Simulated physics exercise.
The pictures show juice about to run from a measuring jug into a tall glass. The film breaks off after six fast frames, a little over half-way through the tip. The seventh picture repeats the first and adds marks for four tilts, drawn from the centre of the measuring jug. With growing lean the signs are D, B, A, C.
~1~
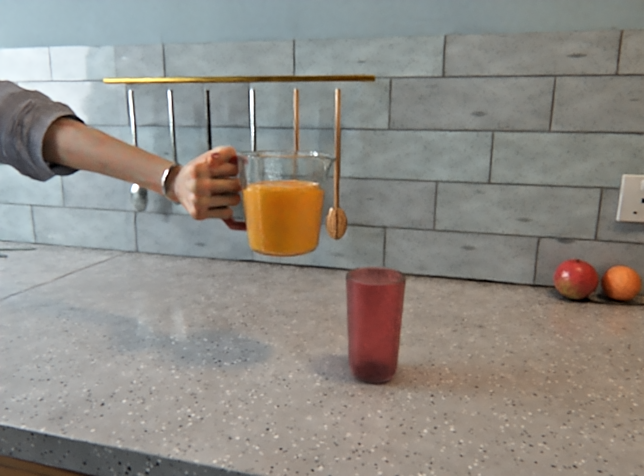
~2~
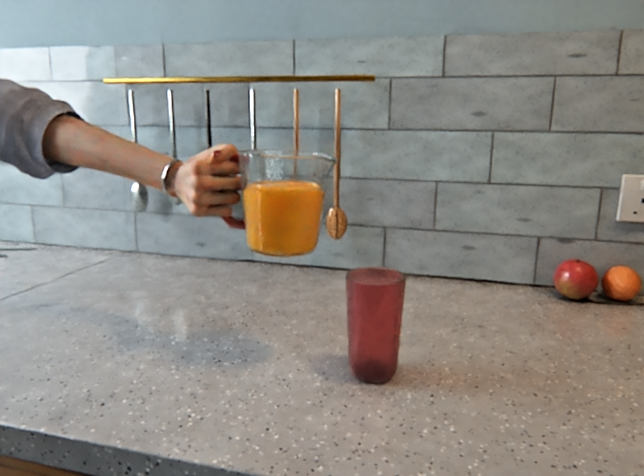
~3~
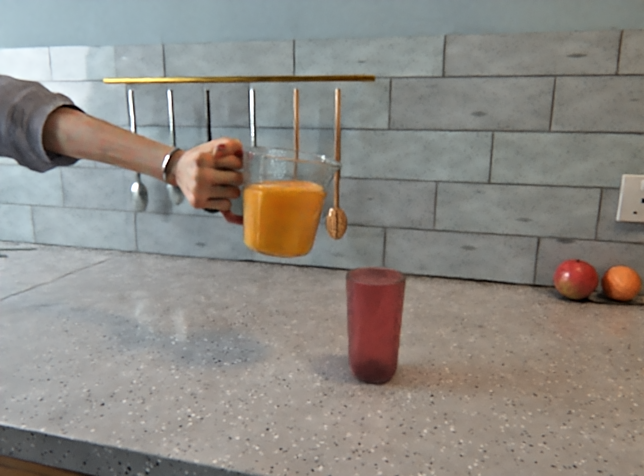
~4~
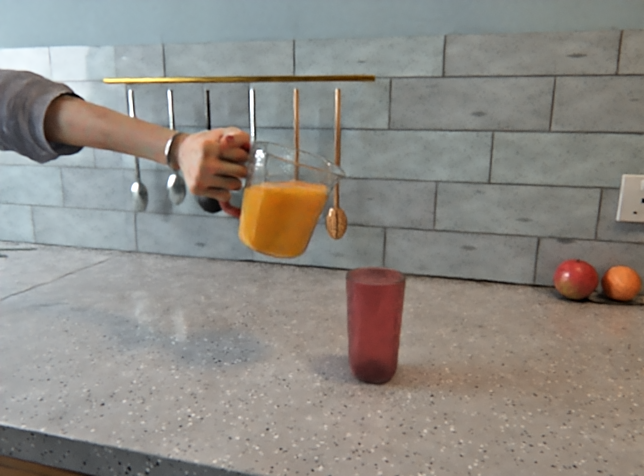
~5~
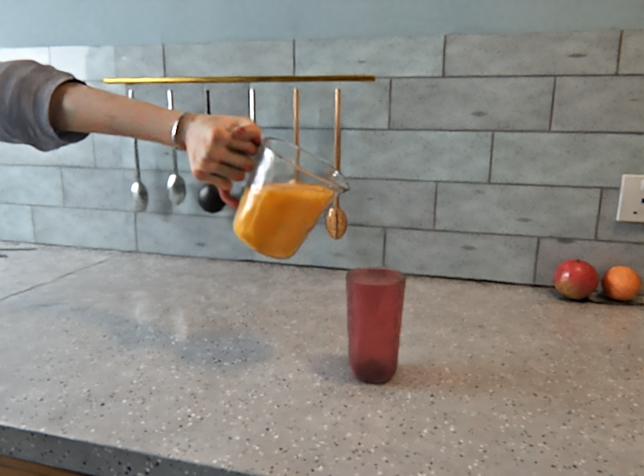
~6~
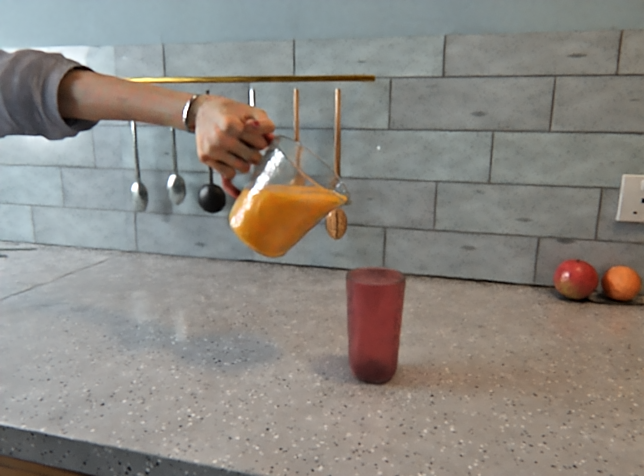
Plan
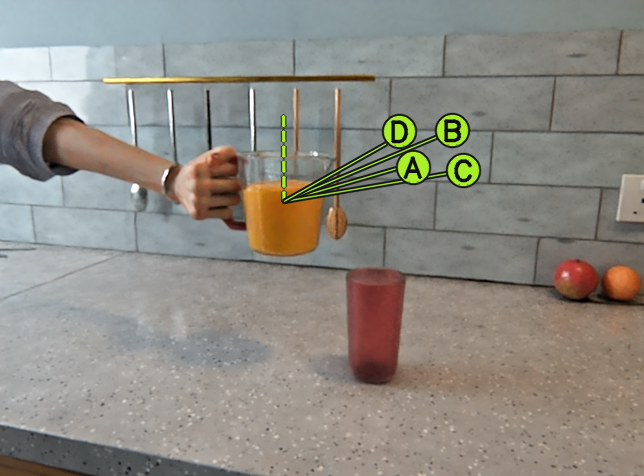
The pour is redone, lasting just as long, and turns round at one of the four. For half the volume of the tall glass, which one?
Use line D.
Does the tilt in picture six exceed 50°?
No, it does not.
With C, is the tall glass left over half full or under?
Over.
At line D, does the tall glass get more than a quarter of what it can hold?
Yes.
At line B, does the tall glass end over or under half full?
Over half.
On the marked copy, A at (396, 168); B at (437, 137); C at (446, 173); D at (386, 143).
If A is chosen, the tall glass ends with about 85 % of what it can hold.
If B is chosen, the tall glass ends with about 68 % of what it can hold.
If C is chosen, the tall glass ends with about 94 % of what it can hold; 7 % of the juice is spilt.
If D is chosen, the tall glass ends with about 49 % of what it can hold.
